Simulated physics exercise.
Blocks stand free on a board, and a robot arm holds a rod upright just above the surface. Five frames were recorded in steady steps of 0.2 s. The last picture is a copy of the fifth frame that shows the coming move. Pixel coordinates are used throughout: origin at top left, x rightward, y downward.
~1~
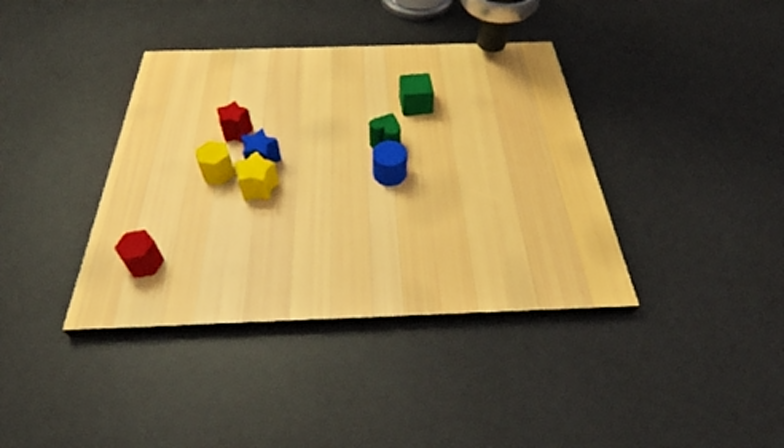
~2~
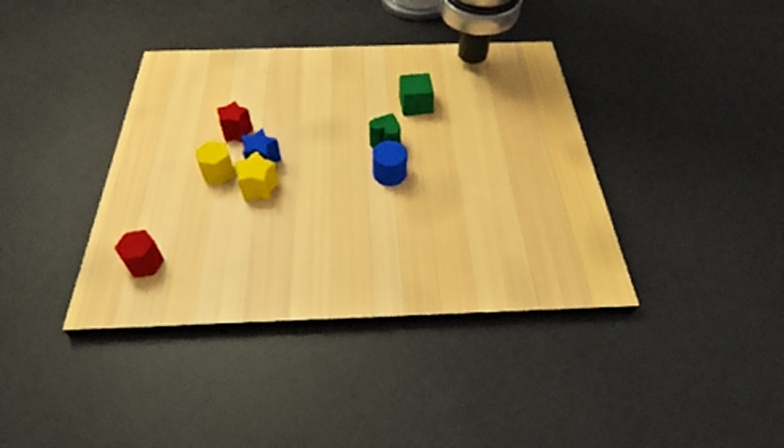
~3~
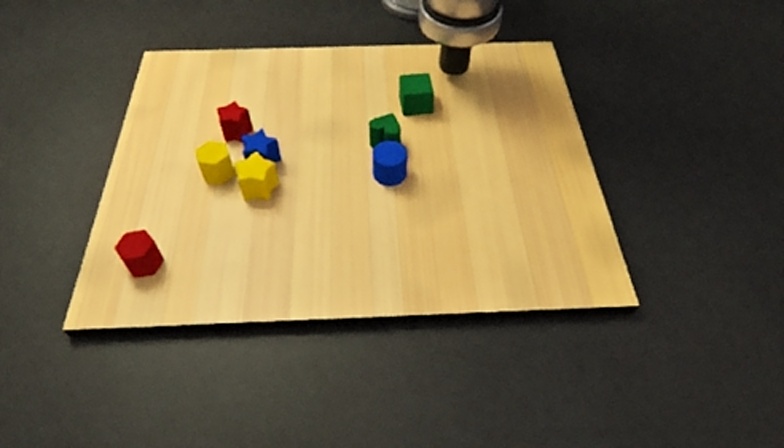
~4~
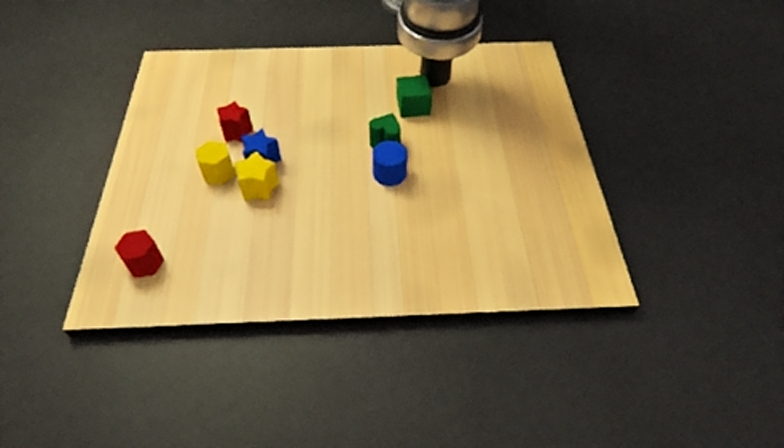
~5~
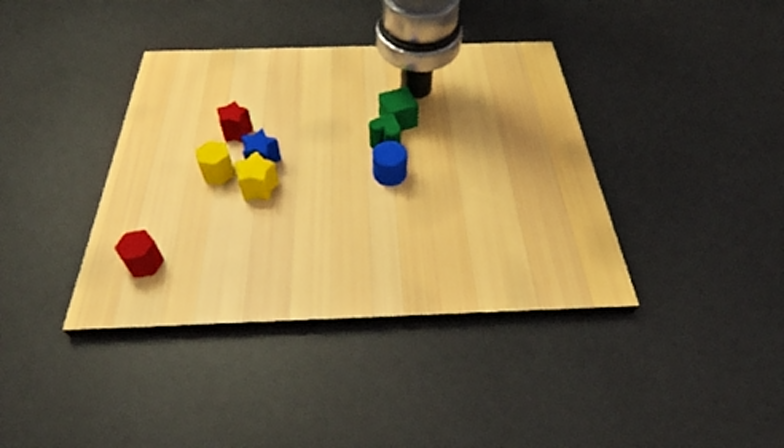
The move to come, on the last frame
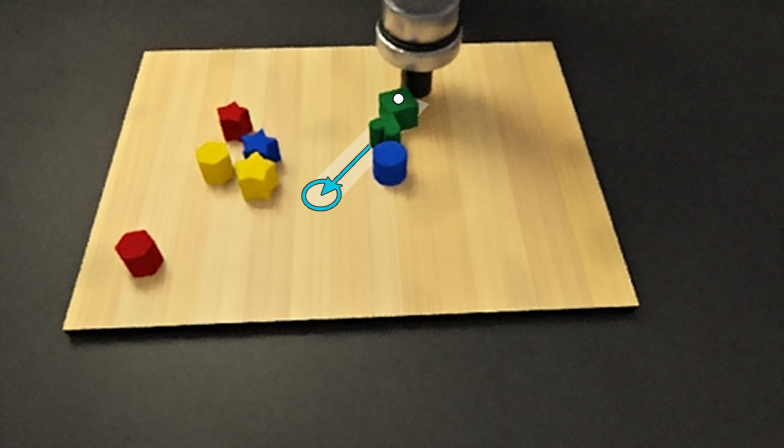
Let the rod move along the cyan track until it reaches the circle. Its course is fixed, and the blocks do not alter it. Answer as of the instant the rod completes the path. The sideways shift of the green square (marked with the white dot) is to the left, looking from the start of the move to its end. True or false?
False
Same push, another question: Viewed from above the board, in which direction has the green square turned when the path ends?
Answer: Clockwise.
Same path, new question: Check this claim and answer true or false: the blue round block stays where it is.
False - the claim does not hold.
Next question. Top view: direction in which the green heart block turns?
Answer: Anticlockwise.
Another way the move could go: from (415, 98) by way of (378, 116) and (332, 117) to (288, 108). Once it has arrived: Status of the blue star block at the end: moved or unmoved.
Here the blue star block stays on its spot.
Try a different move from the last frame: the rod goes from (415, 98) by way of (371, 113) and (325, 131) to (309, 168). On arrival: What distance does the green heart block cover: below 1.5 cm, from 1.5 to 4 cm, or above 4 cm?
1.5-4 cm.
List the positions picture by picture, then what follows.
In the first frame, lower end of the rod (491, 43), tops of blocks, yellow star block (253, 167), green heart block (386, 123), blue round block (390, 153), green square (417, 83).
In the second frame, rod (473, 55), blocks as before.
In the third frame, rod (454, 66), blocks as before.
In the fourth frame, rod (435, 77), green square (414, 85).
In the fifth frame, rod (416, 89), yellow star block (253, 167), green heart block (386, 124), blue round block (390, 153), green square (399, 99).
The drawn path runs from (415, 98) to (322, 195); the dot is on the green square.
On the path given first. One third of the way, rod (388, 118); green heart block (368, 148), turned 75° anticlockwise; blue round block (392, 161); green square (358, 126), turned 20° clockwise.
Two thirds of the way, rod (355, 151); green heart block (361, 163), turned 105° anticlockwise; blue round block (392, 162); green square (320, 142), turned 25° clockwise.
At the end, rod (320, 186); yellow star block not moved; green heart block (361, 173), turned 125° anticlockwise; blue round block (392, 162); green square (304, 146), turned 55° clockwise.
